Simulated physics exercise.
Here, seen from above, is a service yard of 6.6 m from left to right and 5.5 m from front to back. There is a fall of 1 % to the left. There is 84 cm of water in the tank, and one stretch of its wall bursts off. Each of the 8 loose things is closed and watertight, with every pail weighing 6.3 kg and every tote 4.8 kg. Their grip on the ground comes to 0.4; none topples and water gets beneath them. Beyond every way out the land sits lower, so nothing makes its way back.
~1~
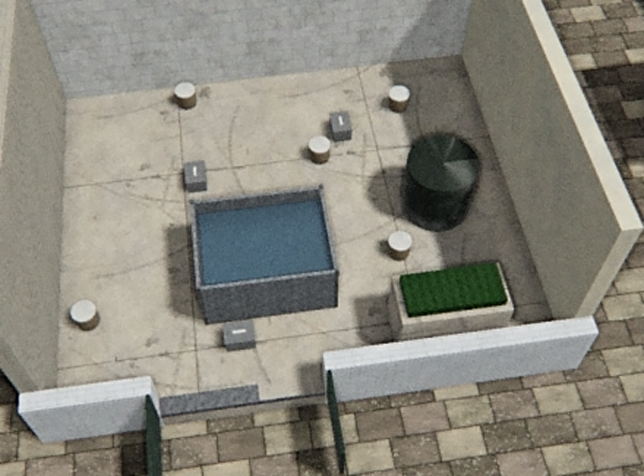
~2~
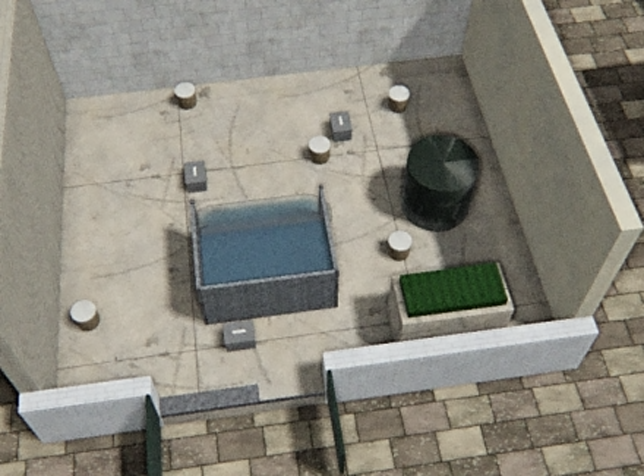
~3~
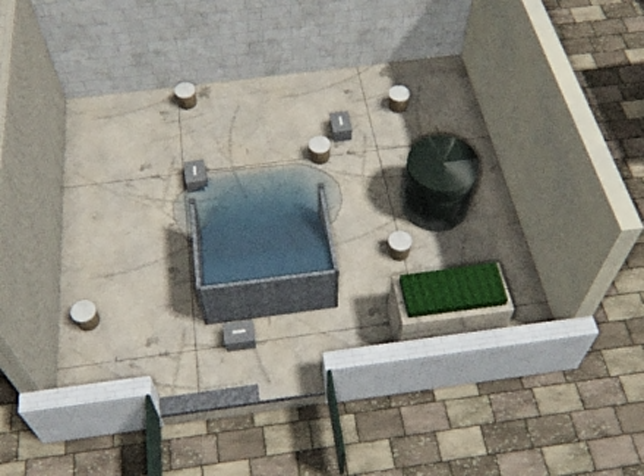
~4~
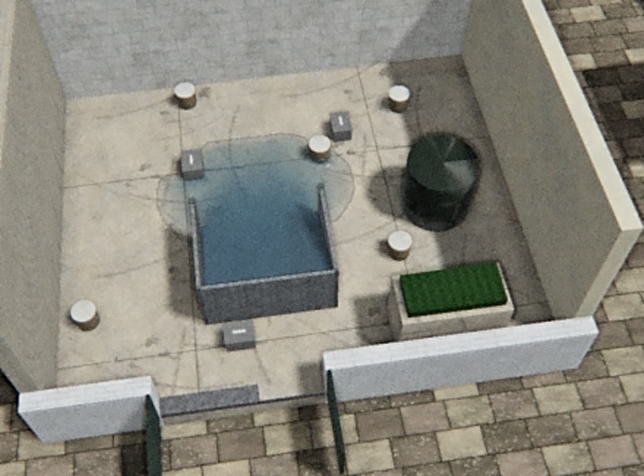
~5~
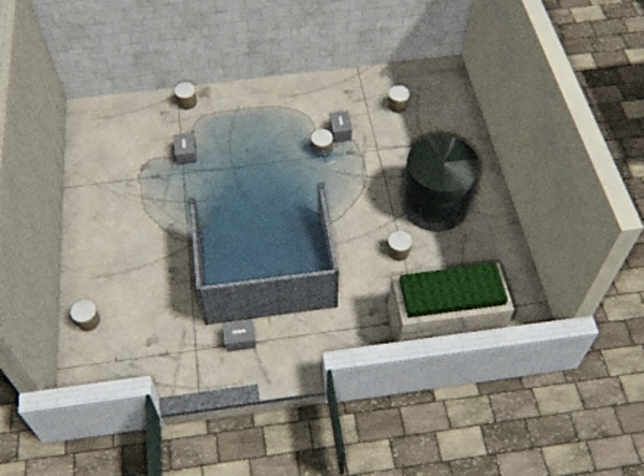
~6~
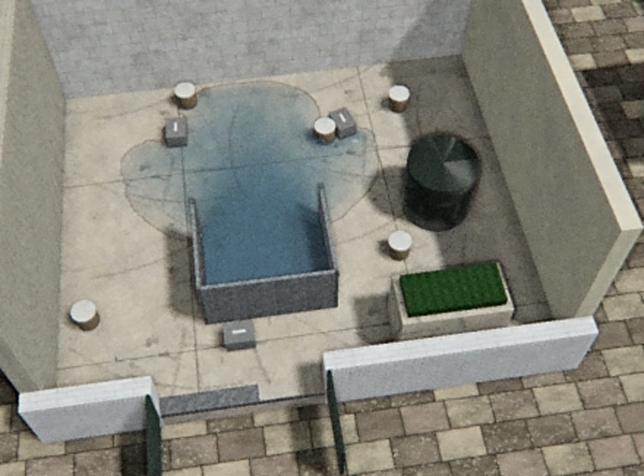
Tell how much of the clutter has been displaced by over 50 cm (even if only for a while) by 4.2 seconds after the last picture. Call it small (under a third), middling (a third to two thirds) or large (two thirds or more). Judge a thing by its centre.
Large, two thirds or more.
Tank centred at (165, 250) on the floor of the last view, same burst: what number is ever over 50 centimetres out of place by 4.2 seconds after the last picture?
Result: 6.
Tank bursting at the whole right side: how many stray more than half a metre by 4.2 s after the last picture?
Then 4.
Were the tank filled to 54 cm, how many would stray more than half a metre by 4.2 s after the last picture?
Result: 4.
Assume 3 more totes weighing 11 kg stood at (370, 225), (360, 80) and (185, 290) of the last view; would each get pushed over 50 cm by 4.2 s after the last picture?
Below, above, below.
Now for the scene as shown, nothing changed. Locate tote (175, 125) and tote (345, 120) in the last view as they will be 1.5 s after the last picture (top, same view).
They end up about (68, 104) and (457, 60) in the last view.
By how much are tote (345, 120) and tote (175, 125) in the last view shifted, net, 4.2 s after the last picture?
Going in order, that's 300 cm for one and 350 cm for the other.
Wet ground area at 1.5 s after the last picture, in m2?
Roughly 20 m2.
Then, 0.4 s after the last picture 3 of 8 are over 50 cm from their spots; 0 afloat.
Then, 1.5 s after the last picture 5 of 8 are over 50 cm from their spots; 4 afloat.
Then, 2.8 s after the last picture 5 of 8 are over 50 cm from their spots; 3 afloat.
Then, 4.2 s after the last picture 6 of 8 are over 50 cm from their spots, and 6 have been at some point; 4 afloat.
